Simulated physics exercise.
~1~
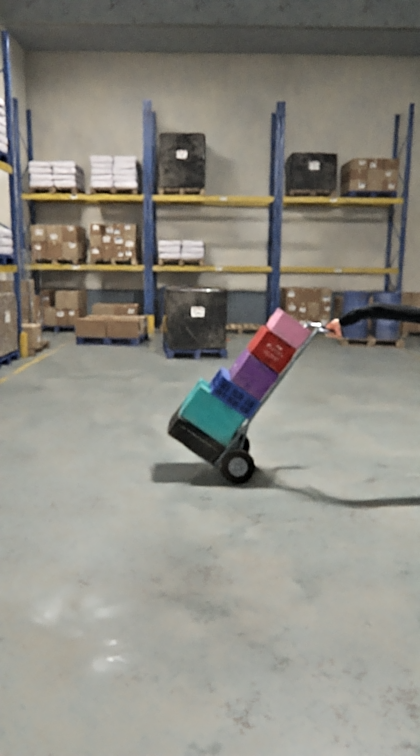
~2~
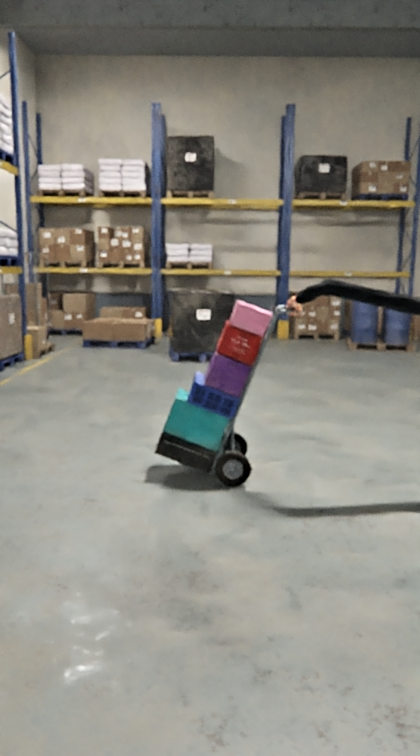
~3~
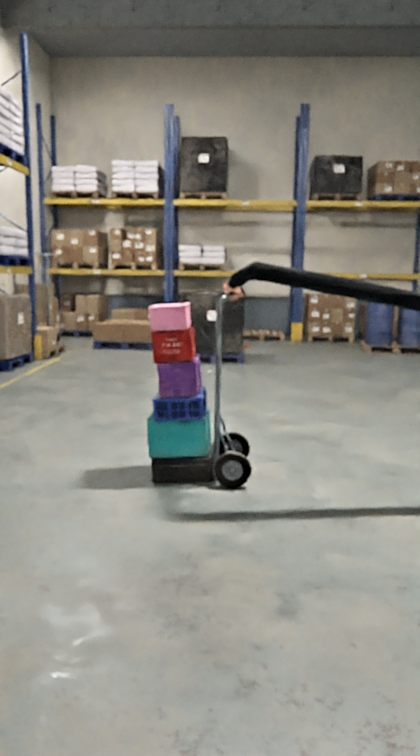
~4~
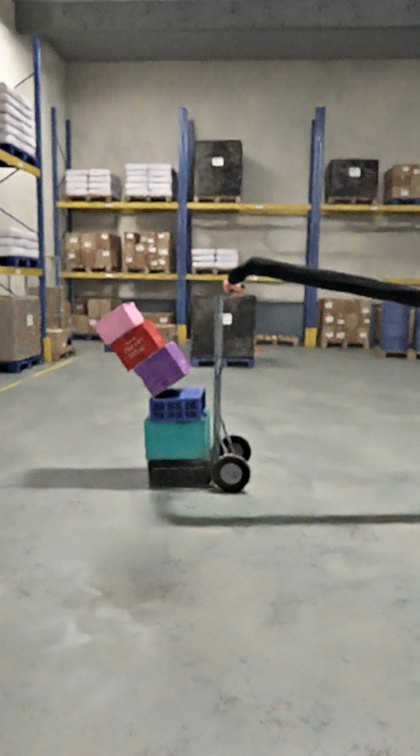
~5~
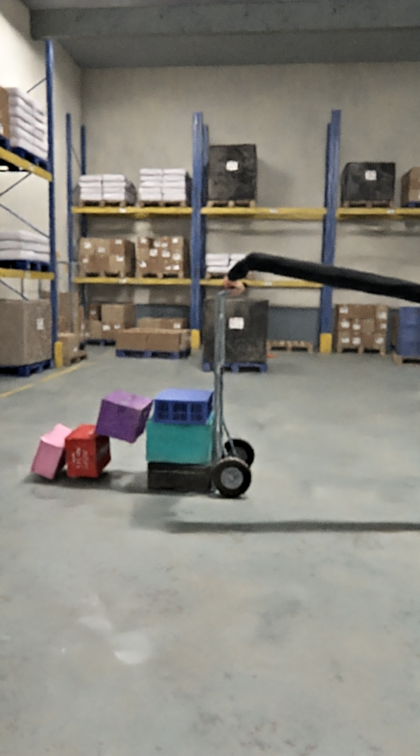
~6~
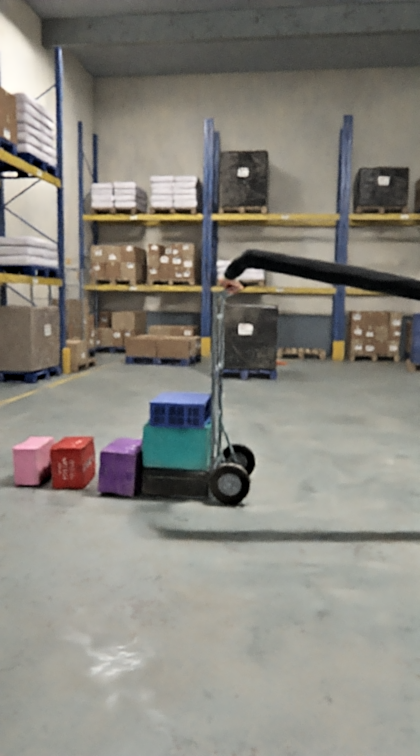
Hand truck of stacked coloured boxes being tipped upright by an arm, pink, red and purple boxes toppling left onto warehouse floor.
